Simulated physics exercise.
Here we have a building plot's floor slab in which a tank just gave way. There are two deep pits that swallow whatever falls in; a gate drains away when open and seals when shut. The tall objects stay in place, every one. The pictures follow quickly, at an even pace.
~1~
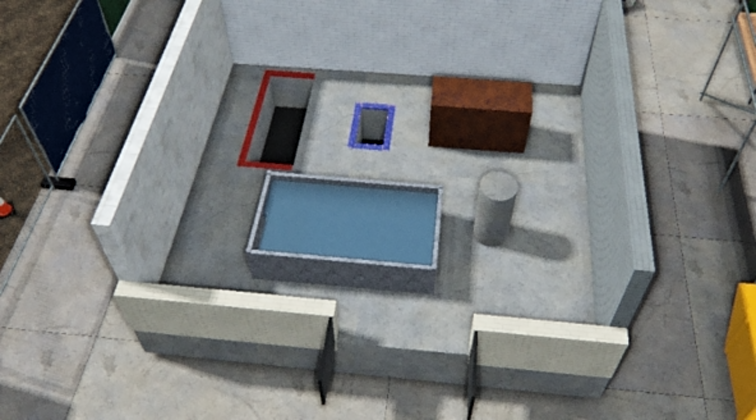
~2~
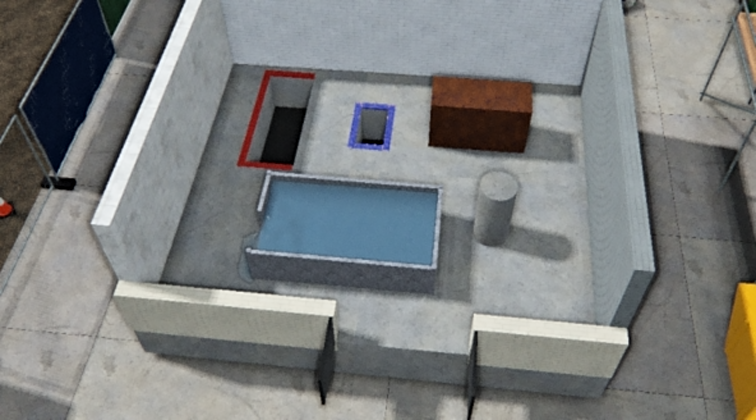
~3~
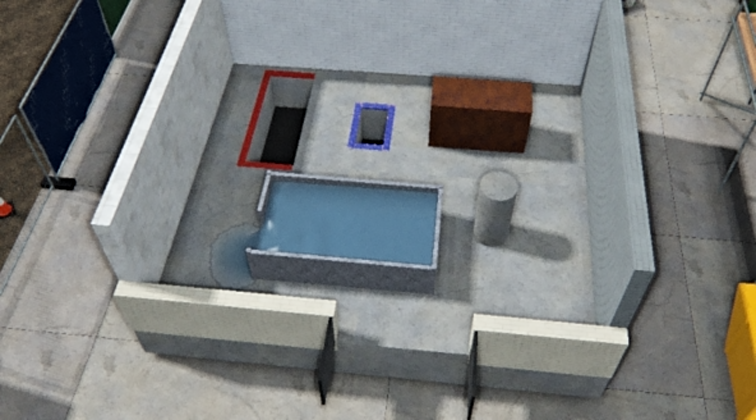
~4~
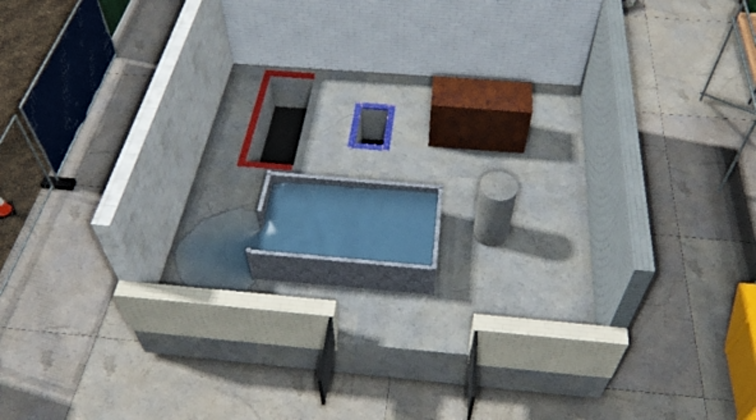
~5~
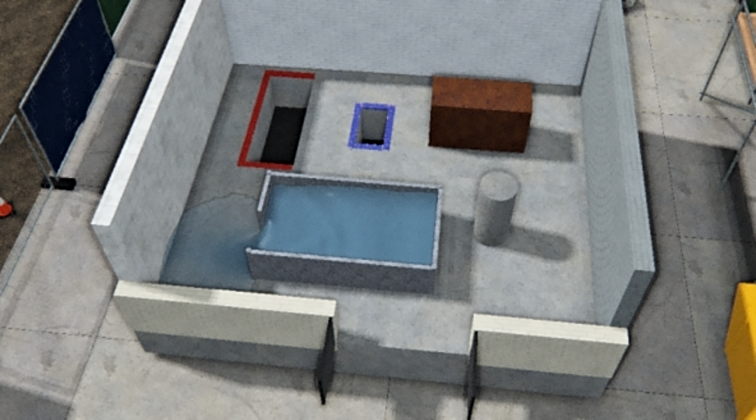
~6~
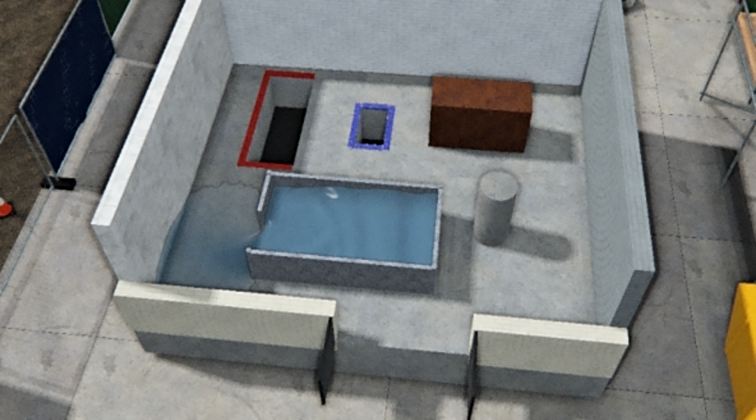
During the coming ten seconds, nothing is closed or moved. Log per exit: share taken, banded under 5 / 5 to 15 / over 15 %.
As I see it, the gate swallows five to fifteen per cent; the red pit swallows beyond fifteen per cent; the blue pit swallows below five per cent.
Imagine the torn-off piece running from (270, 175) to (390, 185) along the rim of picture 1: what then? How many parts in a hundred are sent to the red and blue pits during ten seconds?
Shares: Red at 50 percent, blue at 25 percent.
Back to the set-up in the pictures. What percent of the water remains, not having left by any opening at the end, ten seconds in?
I'd say roughly 56 percent.
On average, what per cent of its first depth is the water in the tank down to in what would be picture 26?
Close to 52 %.
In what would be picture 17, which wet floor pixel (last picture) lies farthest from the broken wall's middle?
Look around (229, 79).
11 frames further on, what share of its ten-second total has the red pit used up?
Some 5 in a hundred.
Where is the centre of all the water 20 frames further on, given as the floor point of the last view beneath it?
I'd put my finger on (295, 238).
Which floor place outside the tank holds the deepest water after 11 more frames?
Somewhere close to (154, 299).
A moment on, water covers 10 % of the floor; the gate 0 %, the red pit 0 %, the blue pit 0 %.
Next, water covers 20 % of the floor; the gate 0 %, the red pit 1 %, the blue pit 0 %.
Then, water covers 35 % of the floor; the gate 0 %, the red pit 7 %, the blue pit 0 %.
Later, water covers 45 % of the floor; the gate 3 %, the red pit 21 %, the blue pit 0 %.
In the end, water covers 65 % of the floor; the gate 8 %, the red pit 36 %, the blue pit 1 %.
